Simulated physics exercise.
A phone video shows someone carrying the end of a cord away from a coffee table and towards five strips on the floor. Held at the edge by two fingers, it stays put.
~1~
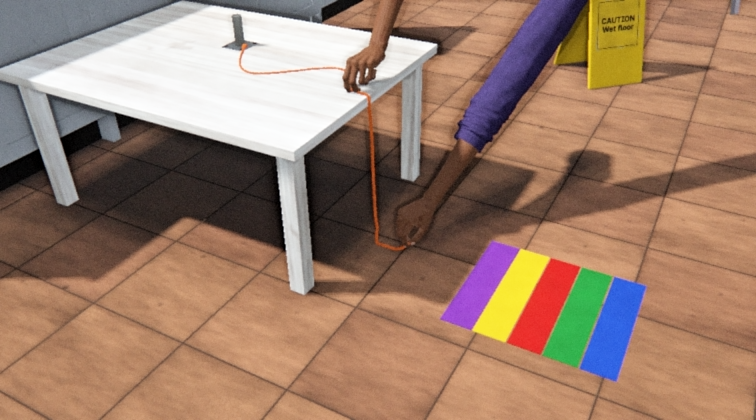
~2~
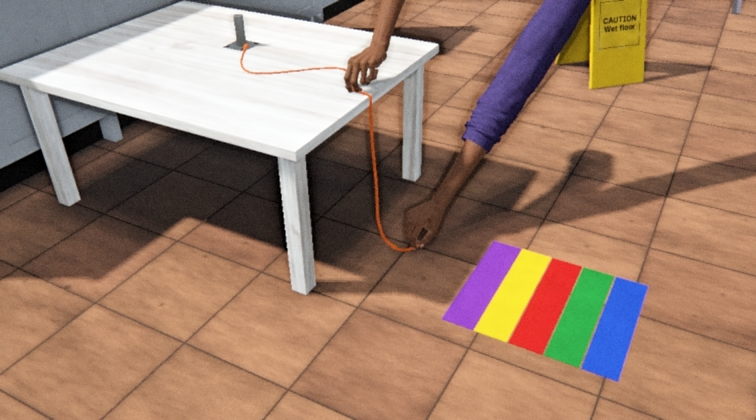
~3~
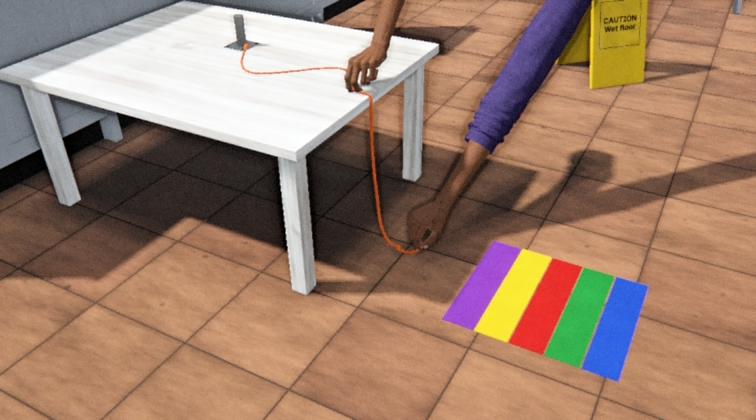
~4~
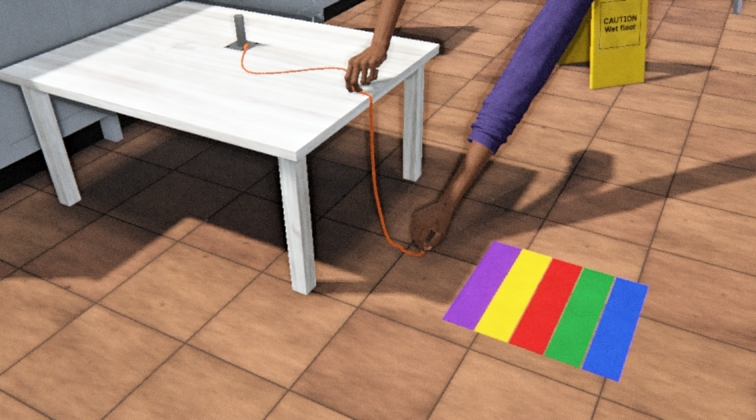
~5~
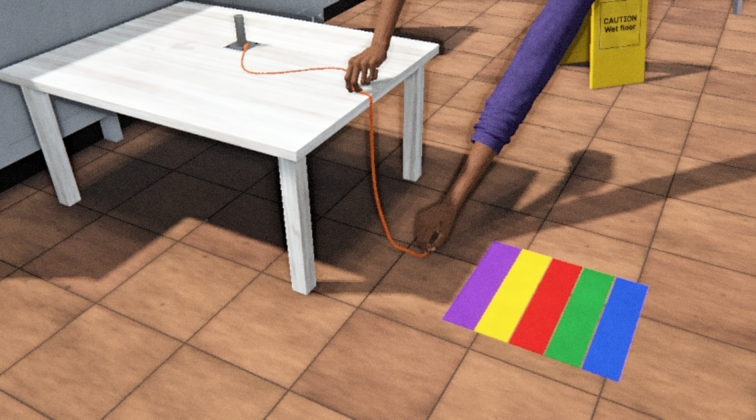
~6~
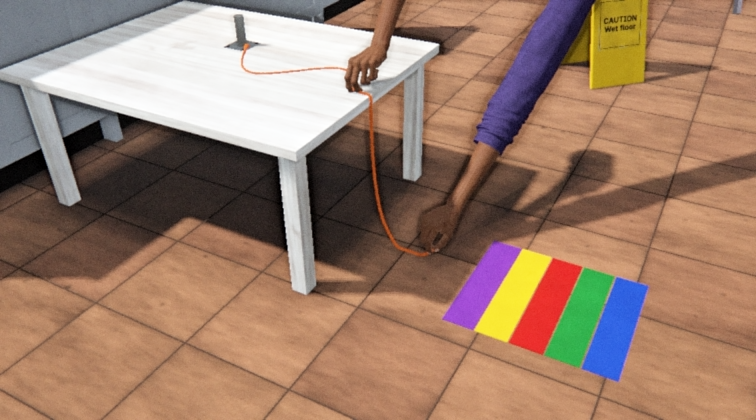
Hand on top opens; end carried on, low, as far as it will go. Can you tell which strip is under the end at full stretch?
Yes, the green one.
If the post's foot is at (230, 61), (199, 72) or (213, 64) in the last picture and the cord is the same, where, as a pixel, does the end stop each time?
Per try, approx.: (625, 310); (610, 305); (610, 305).
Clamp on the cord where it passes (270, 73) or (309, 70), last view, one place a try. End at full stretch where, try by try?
(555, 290), (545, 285).
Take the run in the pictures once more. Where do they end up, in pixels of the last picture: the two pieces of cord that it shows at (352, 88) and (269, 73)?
First: (402, 122). Second: (310, 68).
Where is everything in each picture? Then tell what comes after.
The first frame shows end (409, 243); purple (465, 308); yellow (498, 319); red (532, 331); green (567, 343); blue (604, 356).
The second frame shows end (418, 246); cord through (242, 57) (277, 73) (346, 70) (369, 98) (375, 165) (380, 228).
The third frame shows end (422, 247).
The fourth frame shows end (426, 248); cord through (243, 57) (277, 73) (346, 71) (369, 98) (373, 165) (384, 230).
The fifth frame shows end (429, 249).
The sixth frame shows end (433, 250); cord through (243, 57) (277, 73) (346, 70) (369, 98) (373, 165) (387, 230).
Soon after, end near (532, 281); over yellow.
Then, end near (571, 293); over green.
At full stretch, end near (593, 300); over green. It halts on the green strip.
